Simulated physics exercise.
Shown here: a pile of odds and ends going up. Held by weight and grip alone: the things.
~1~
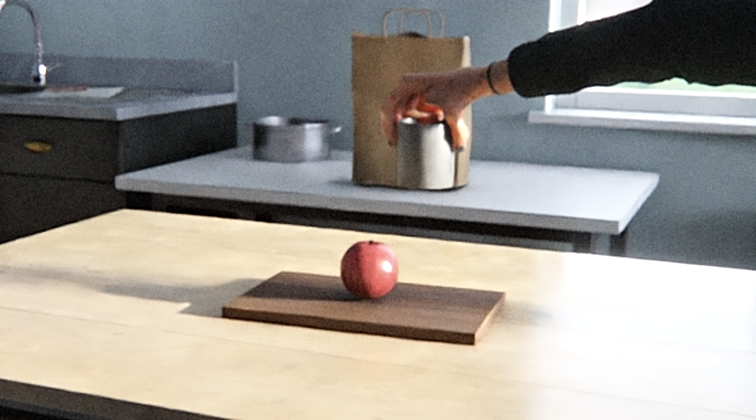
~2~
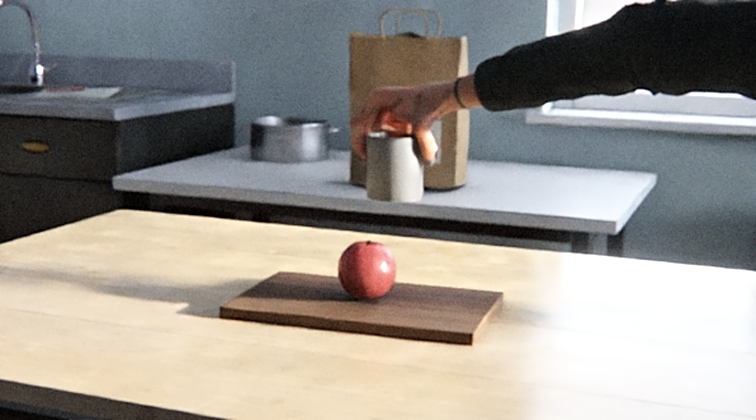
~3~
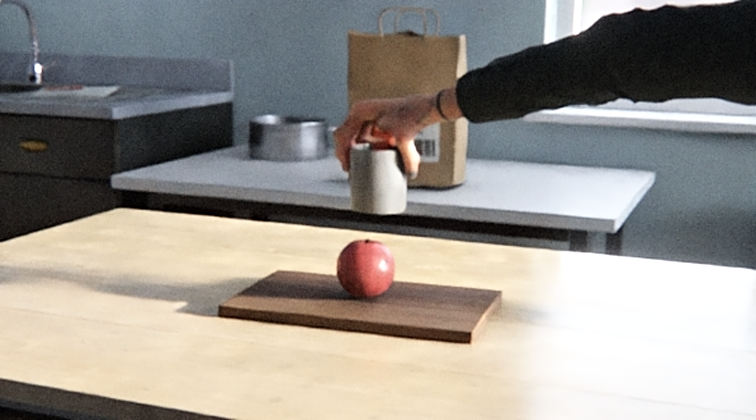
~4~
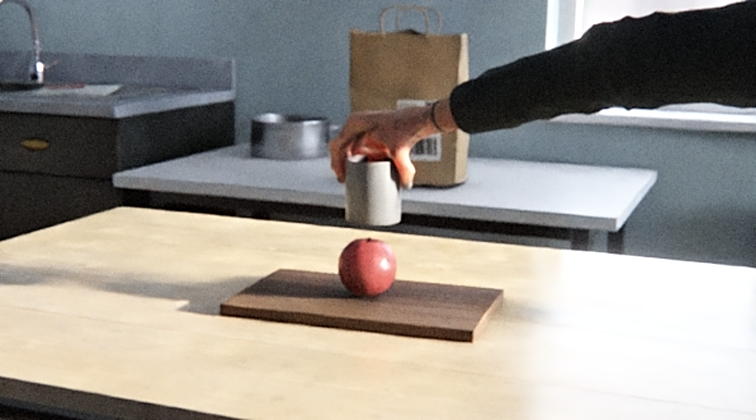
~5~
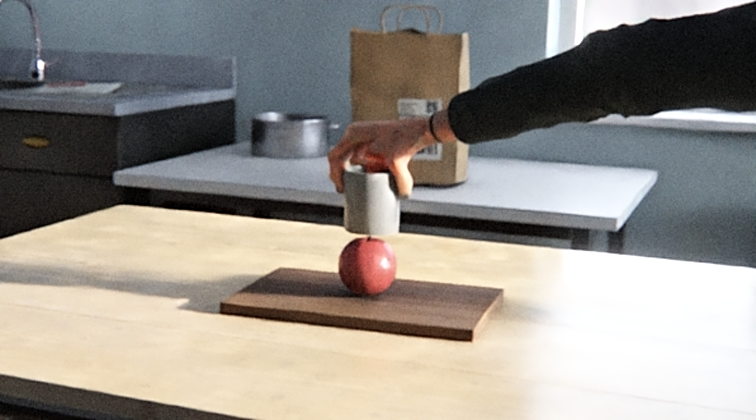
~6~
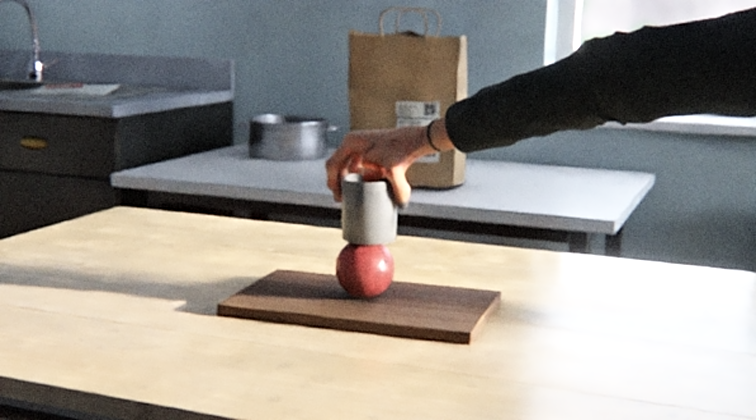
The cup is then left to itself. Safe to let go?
I predict a tumble.
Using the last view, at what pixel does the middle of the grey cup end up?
Look around (478, 282) in the final frame.
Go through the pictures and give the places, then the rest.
The first frame shows coming down; grey cup (426, 153); brown board (369, 304).
The second frame shows coming down; grey cup (395, 166); brown board (366, 305).
The third frame shows coming down; grey cup (378, 178); brown board (365, 303).
The fourth frame shows coming down; grey cup (374, 190); brown board (367, 302).
The fifth frame shows coming down; grey cup (372, 200); brown board (367, 301).
The sixth frame shows in place under the hand; grey cup (370, 209); brown board (364, 303).
Then, 0.50 s on from there, grey cup now fallen.
Then, 0.60 s on from there, things are still on the move.
Then, 0.70 s on from there, as before.
In the end, fallen, grey cup; the other 2 unmoved. At the end, from the last picture's camera, grey cup near (478, 283). The pile comes apart.
